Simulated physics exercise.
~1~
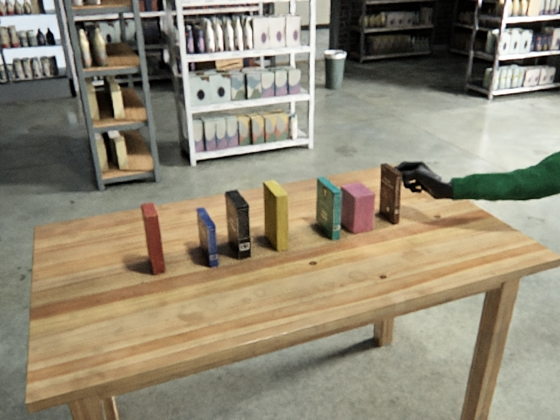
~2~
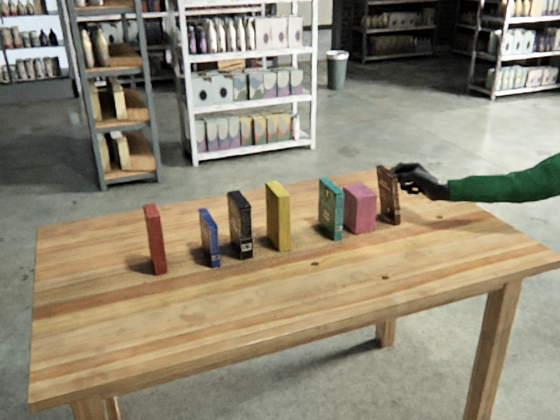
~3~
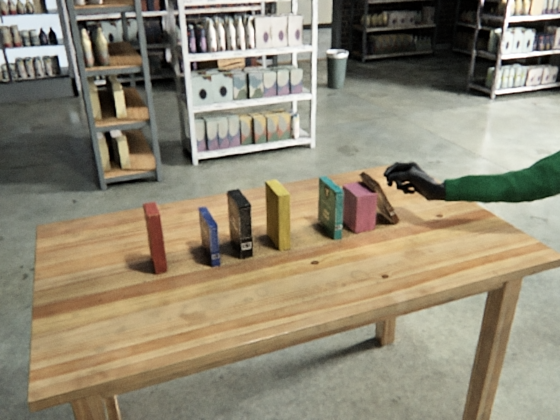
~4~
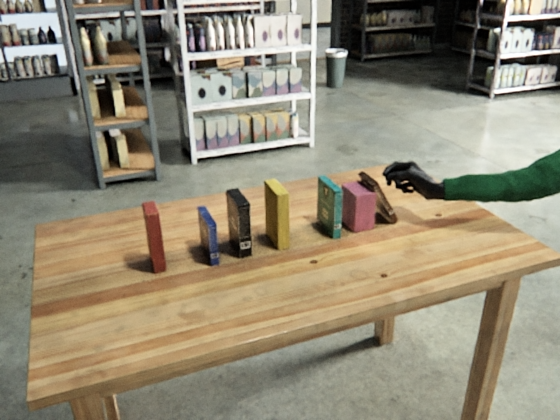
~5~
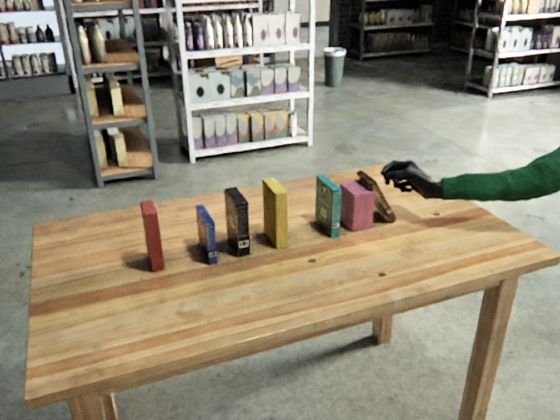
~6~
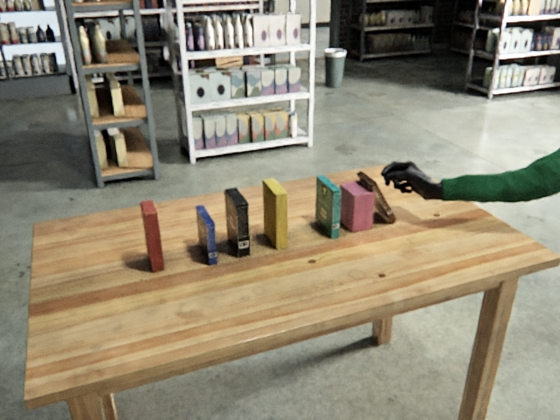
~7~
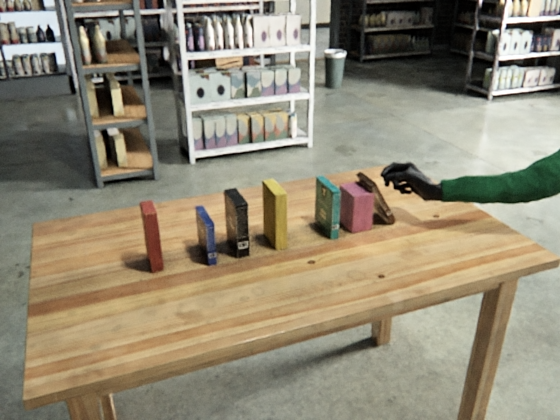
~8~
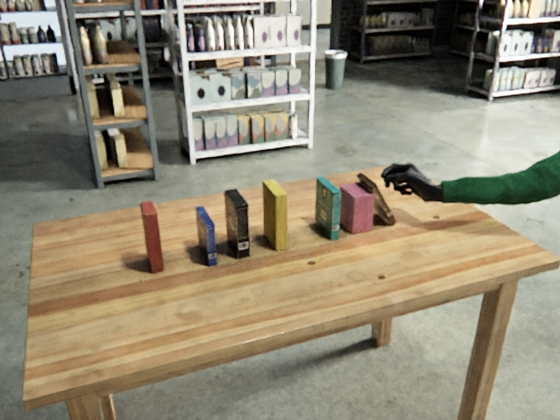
A gloved hand tips the brown packet left against the pink block, which stays upright.
